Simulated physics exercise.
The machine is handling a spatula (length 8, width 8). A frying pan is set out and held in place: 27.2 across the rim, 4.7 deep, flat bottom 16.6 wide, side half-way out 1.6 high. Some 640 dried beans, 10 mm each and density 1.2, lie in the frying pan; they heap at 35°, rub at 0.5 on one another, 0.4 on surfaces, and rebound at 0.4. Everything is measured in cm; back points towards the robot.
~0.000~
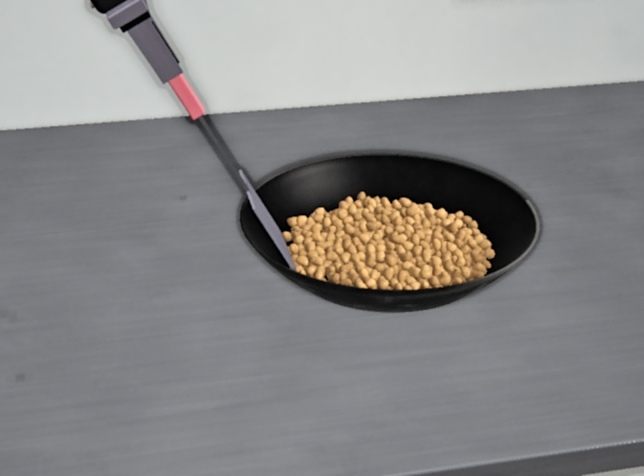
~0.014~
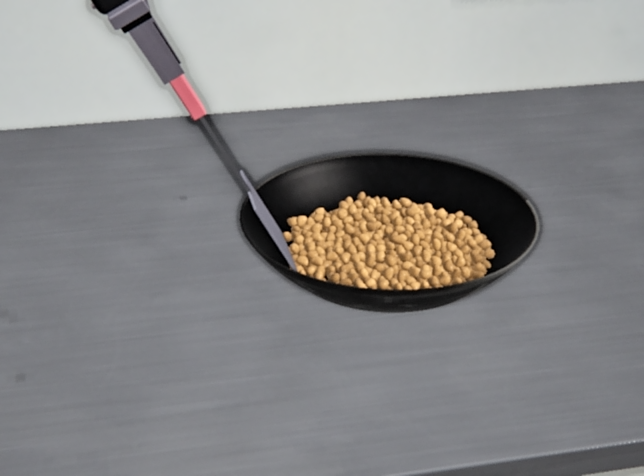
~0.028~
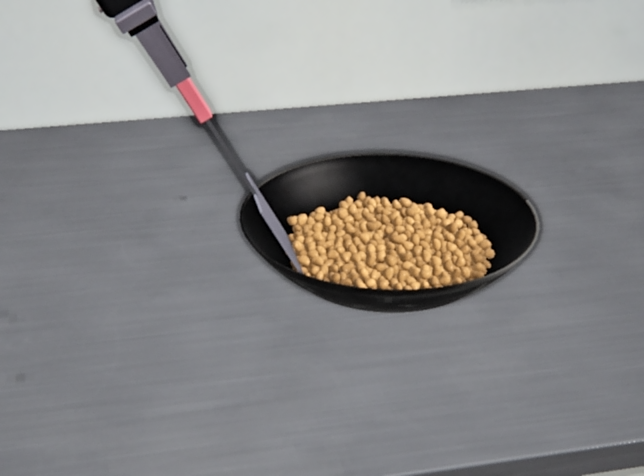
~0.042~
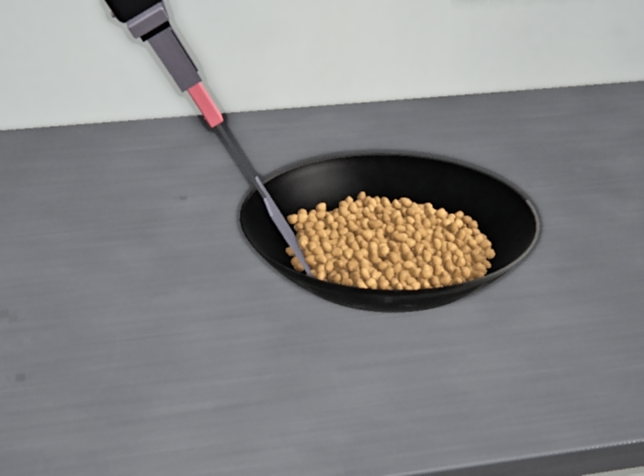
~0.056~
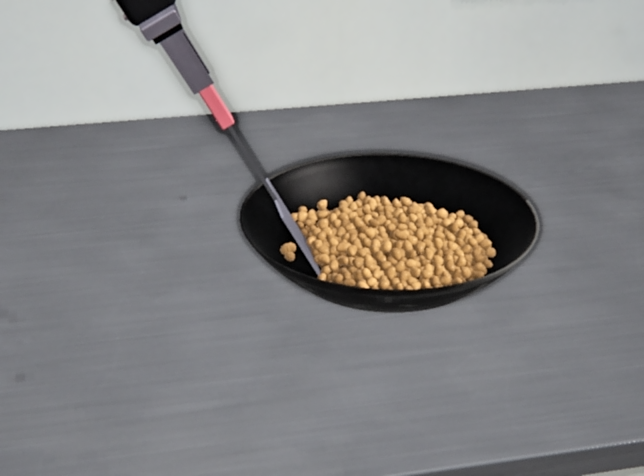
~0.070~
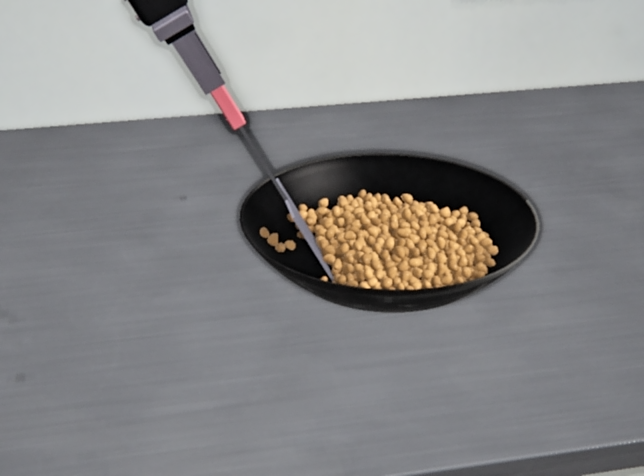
In the video, a spatula held by a machine stands tilted in a black frying pan of tan beans, then moves slowly right into the heap's left edge, shifting some beans while a few collect on its left side.
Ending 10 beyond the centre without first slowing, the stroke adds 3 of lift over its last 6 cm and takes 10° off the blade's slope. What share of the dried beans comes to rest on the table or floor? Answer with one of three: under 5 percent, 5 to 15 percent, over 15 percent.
Over 15 percent.
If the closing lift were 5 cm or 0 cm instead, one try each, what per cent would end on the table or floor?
Near 20 and 25 percent respectively.
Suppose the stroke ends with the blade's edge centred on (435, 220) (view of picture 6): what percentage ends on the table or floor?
Around 0 percent ends on the table or floor.
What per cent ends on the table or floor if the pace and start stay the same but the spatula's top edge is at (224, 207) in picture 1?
I'd estimate close to 25 per cent.
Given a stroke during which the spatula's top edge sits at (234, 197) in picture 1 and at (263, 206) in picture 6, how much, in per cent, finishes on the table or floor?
20 %.
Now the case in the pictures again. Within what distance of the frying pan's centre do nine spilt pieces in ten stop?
The distance is roughly 30 cm.
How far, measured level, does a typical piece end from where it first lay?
Near 5 cm, measured level.
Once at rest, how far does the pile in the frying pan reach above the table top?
5.0 cm.
After 0.16 s, sloping 62°, highest piece 12 above the table; 638 in the frying pan, 3 on the blade or in flight.
After 0.24 s, sloping 59°, highest piece 14 above the table; 638 in the frying pan, 1 on the table or floor, 2 on the blade or in flight.
After 0.48 s, sloping 52°, highest piece 7 above the table; 477 in the frying pan, 131 on the table or floor, 33 on the blade or in flight.
After 1.53 s, sloping 52°, highest piece 5 above the table; 477 in the frying pan, 164 on the table or floor.
In the end, 477 in the frying pan, 164 on the table or floor. That is 26 % on the table or floor.
